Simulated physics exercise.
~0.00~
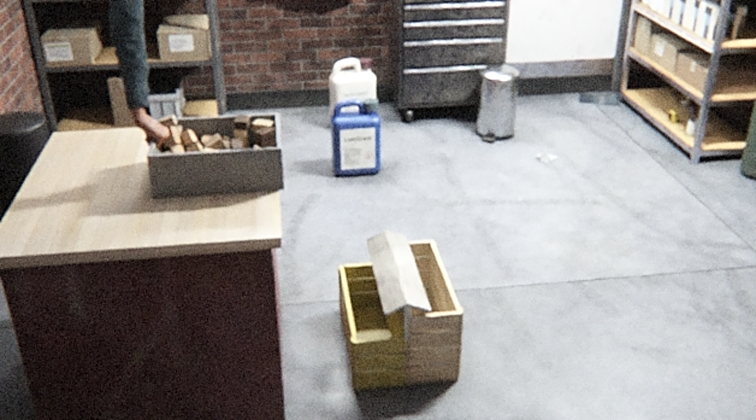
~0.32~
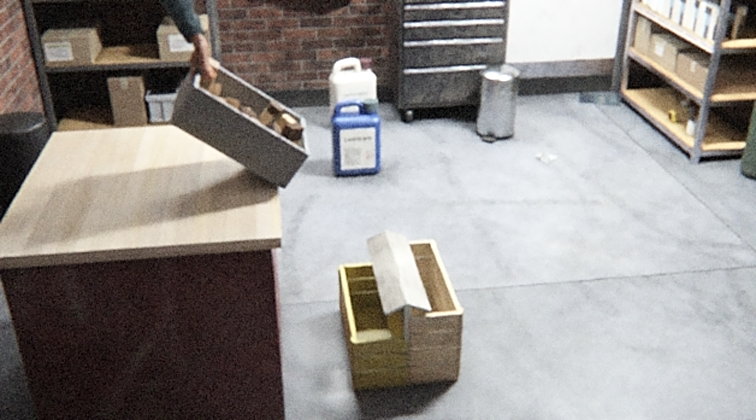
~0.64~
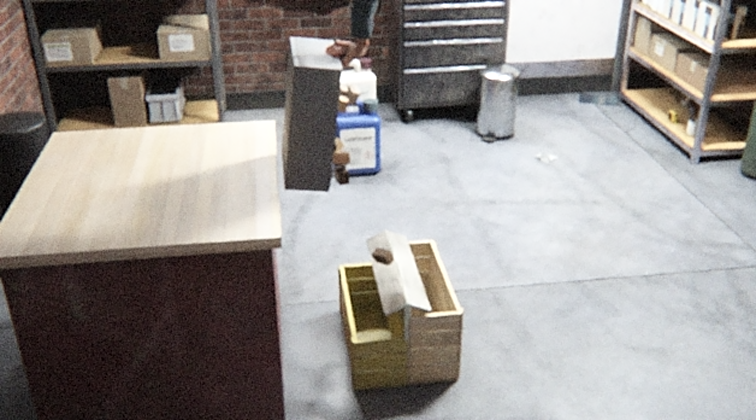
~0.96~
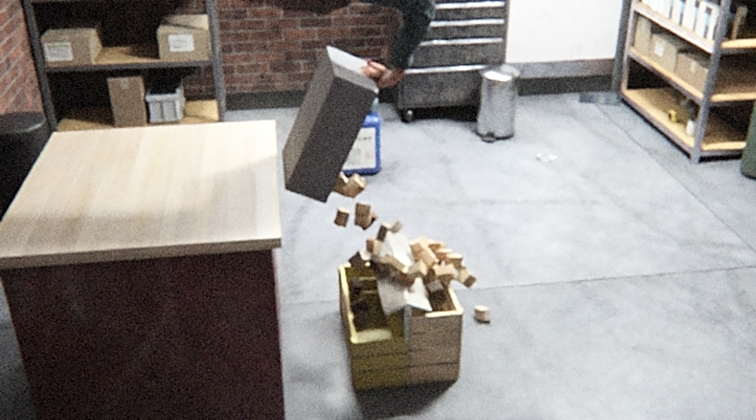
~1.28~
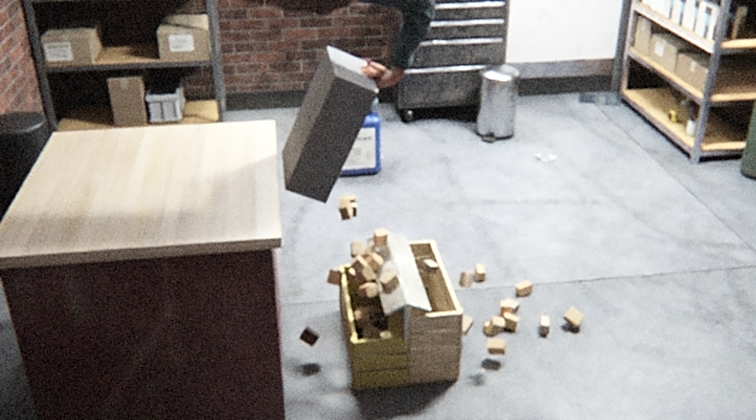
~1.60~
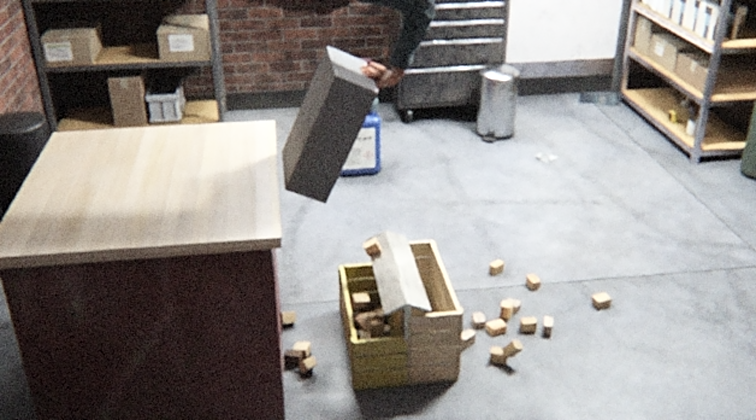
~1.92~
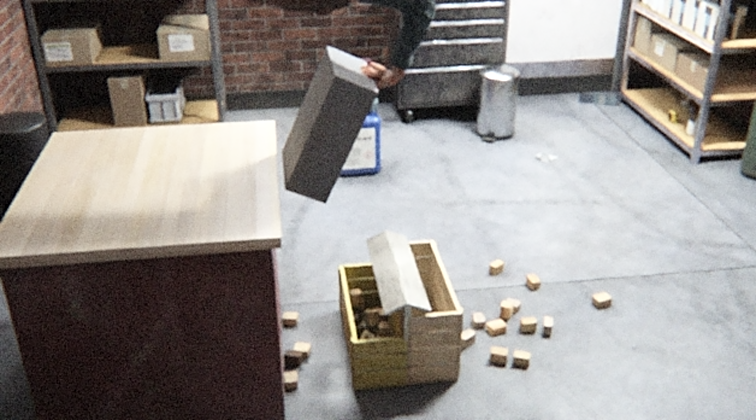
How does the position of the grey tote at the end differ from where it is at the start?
At the start the grey tote sits upright on the bench, and at the end it is held steeply tipped in the air to the right of the bench, above and slightly left of the wooden container.
